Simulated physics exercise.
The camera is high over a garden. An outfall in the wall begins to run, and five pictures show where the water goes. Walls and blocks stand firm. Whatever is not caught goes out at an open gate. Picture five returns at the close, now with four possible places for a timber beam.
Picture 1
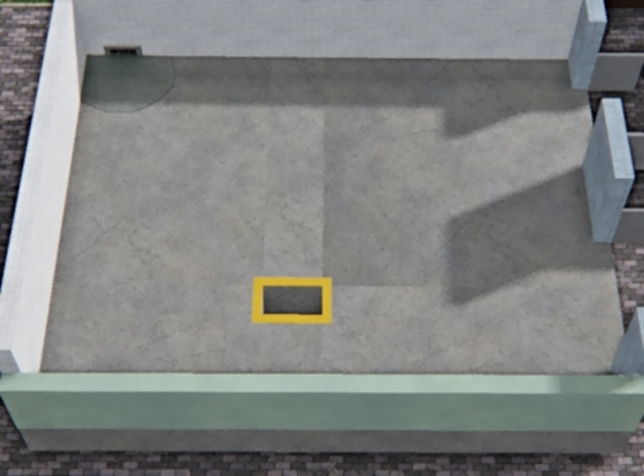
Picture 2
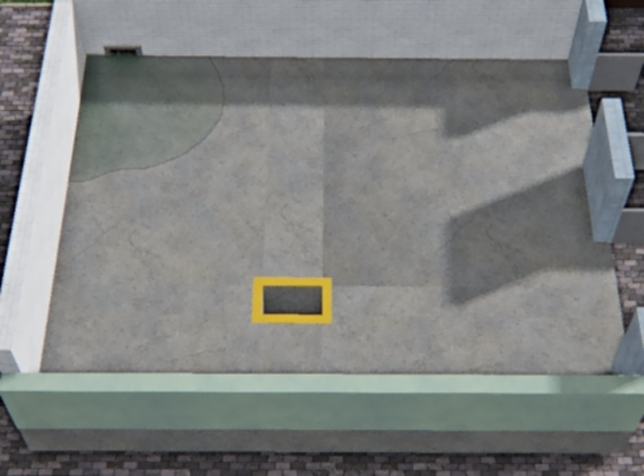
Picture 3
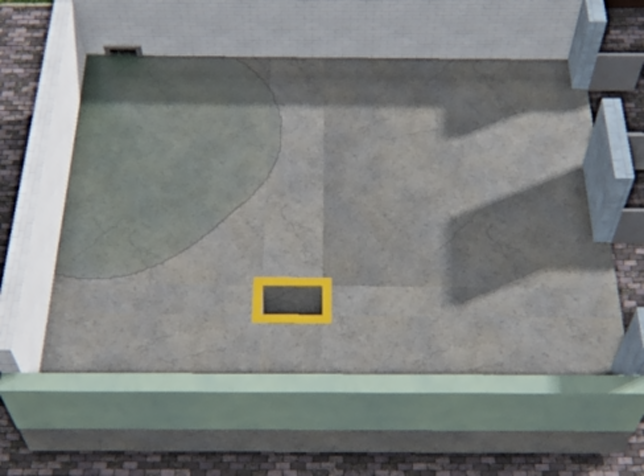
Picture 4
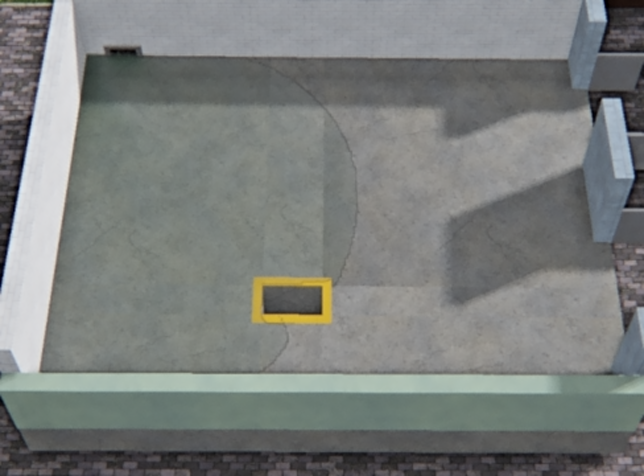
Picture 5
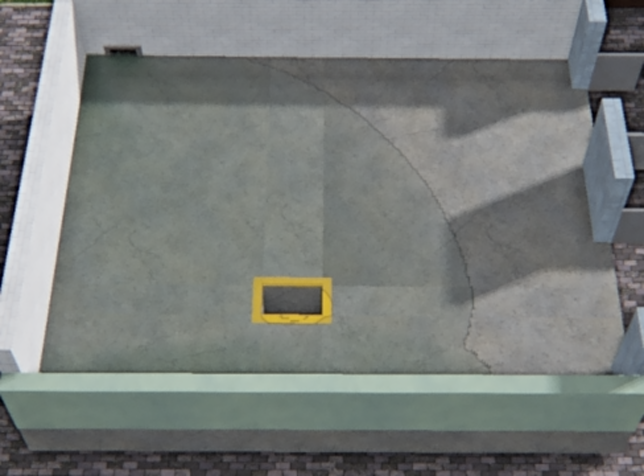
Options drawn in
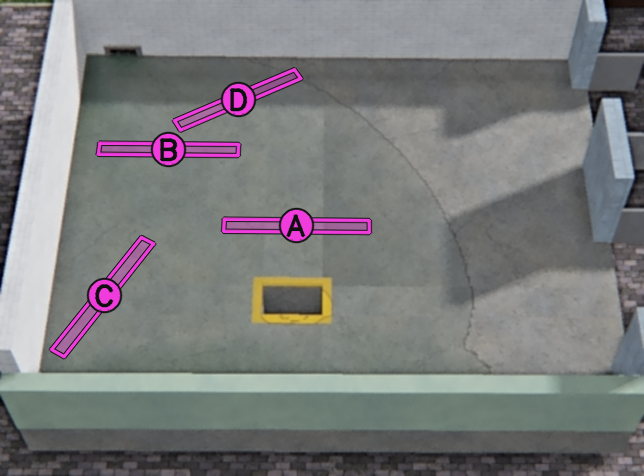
In the video, seen from high above, a thin sheet of greenish water spreads from an opening at the upper left across a walled grey floor, surrounding the yellow-framed drain and extending past it toward the right.
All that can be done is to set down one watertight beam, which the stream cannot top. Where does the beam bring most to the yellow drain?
C works best here.
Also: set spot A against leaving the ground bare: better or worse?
It is worse.
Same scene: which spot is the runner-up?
D.
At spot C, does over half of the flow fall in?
No.
On the marked copy, A from (224, 225) to (369, 226); B from (99, 148) to (238, 149); C from (57, 353) to (147, 240); D from (177, 125) to (297, 74).
If A is chosen, about 12 % of the stream goes into the yellow drain, about 87 % out by the gates.
If B is chosen, about 12 % of the stream goes into the yellow drain, about 88 % out by the gates.
If C is chosen, about 34 % of the stream goes into the yellow drain, about 65 % out by the gates.
If D is chosen, about 21 % of the stream goes into the yellow drain, about 78 % out by the gates.
